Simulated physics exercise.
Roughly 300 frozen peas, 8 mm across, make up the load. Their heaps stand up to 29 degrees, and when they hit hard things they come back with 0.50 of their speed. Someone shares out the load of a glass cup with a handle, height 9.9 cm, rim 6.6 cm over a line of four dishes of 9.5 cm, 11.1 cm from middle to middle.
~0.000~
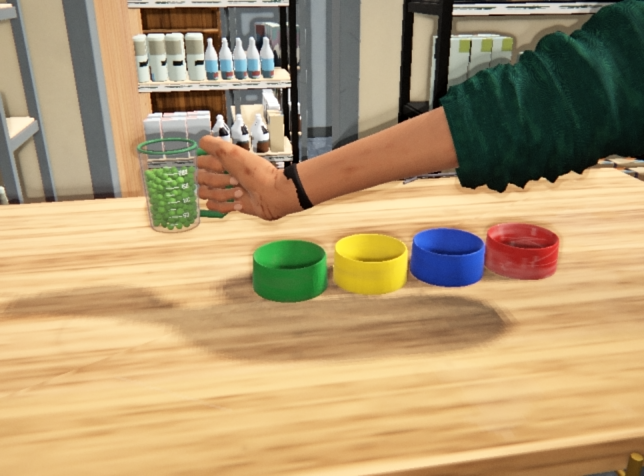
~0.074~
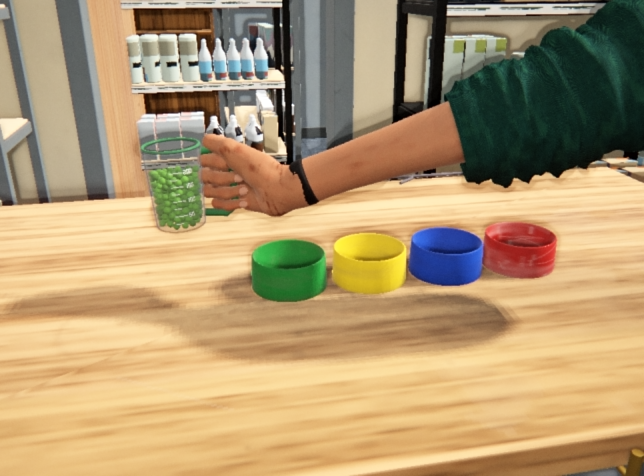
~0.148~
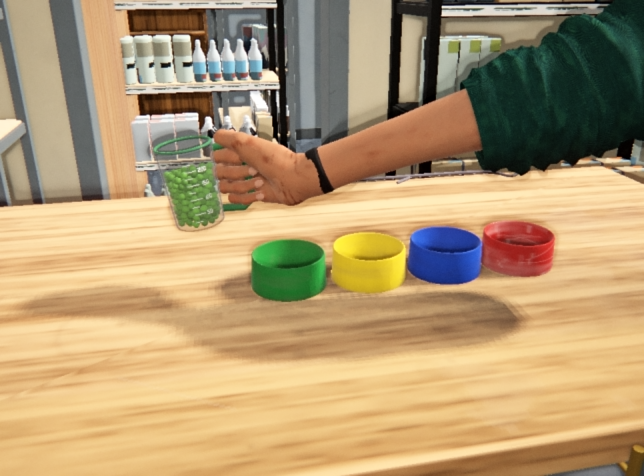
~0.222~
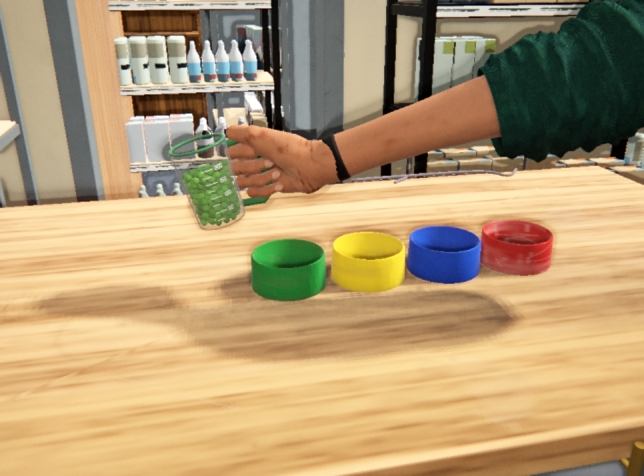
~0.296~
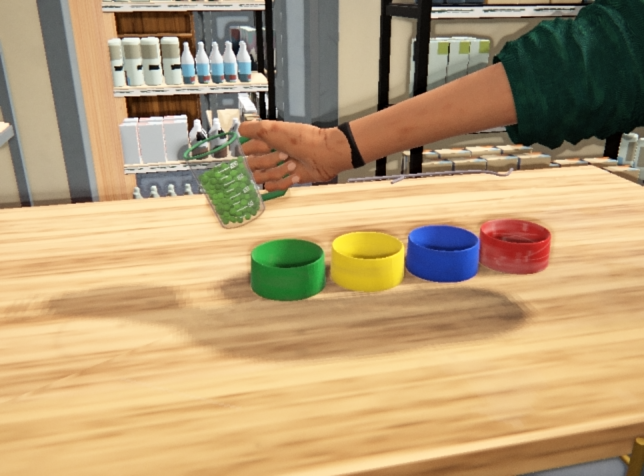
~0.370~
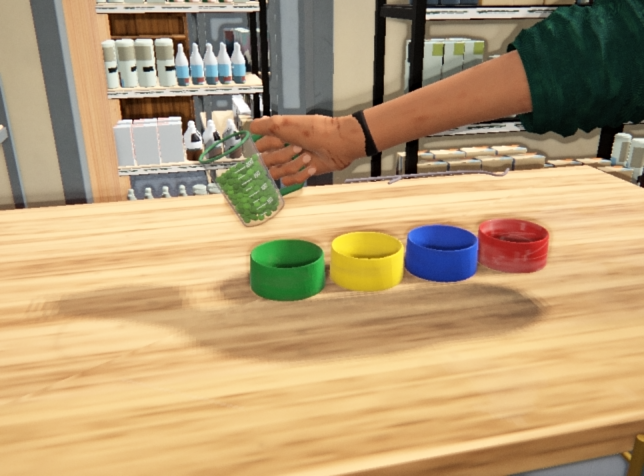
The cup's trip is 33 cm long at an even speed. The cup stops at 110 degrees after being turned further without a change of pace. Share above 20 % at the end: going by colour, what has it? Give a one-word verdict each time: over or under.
In the end red: Not in excess of a fifth, blue: Not in excess of a fifth, green: Not in excess of a fifth, yellow: In excess of a fifth, counter: Not in excess of a fifth.
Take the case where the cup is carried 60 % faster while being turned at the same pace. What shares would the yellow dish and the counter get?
Result - yellow dish: 100; counter: 0.
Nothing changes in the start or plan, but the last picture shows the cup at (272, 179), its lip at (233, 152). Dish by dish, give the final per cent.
The red dish keeps 0, the blue dish 0, the green dish 0 and the yellow dish 100.
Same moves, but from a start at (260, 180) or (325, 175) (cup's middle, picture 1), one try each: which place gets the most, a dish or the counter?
In the first try blue collects the most, and in the second it's red.
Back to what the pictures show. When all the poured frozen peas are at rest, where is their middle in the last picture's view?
My guess is close to (366, 261).
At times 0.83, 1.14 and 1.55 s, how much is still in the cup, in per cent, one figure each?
In turn: 100 %, 100 %, 60 %.
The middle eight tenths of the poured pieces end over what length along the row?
Close to 5 centimetres along the dishes.
After 0.83 s, tilt 66 degrees; cup holds 100 %.
Then, at 1.14 s, tilt 93 degrees; cup holds 100 %.
Then, at 1.55 s, tilt 110 degrees; cup holds 60 %, yellow 30 %.
By 2.8 s all is still; red 0 %, blue 0 %, green 0 %, yellow 100 %, counter 0 %.
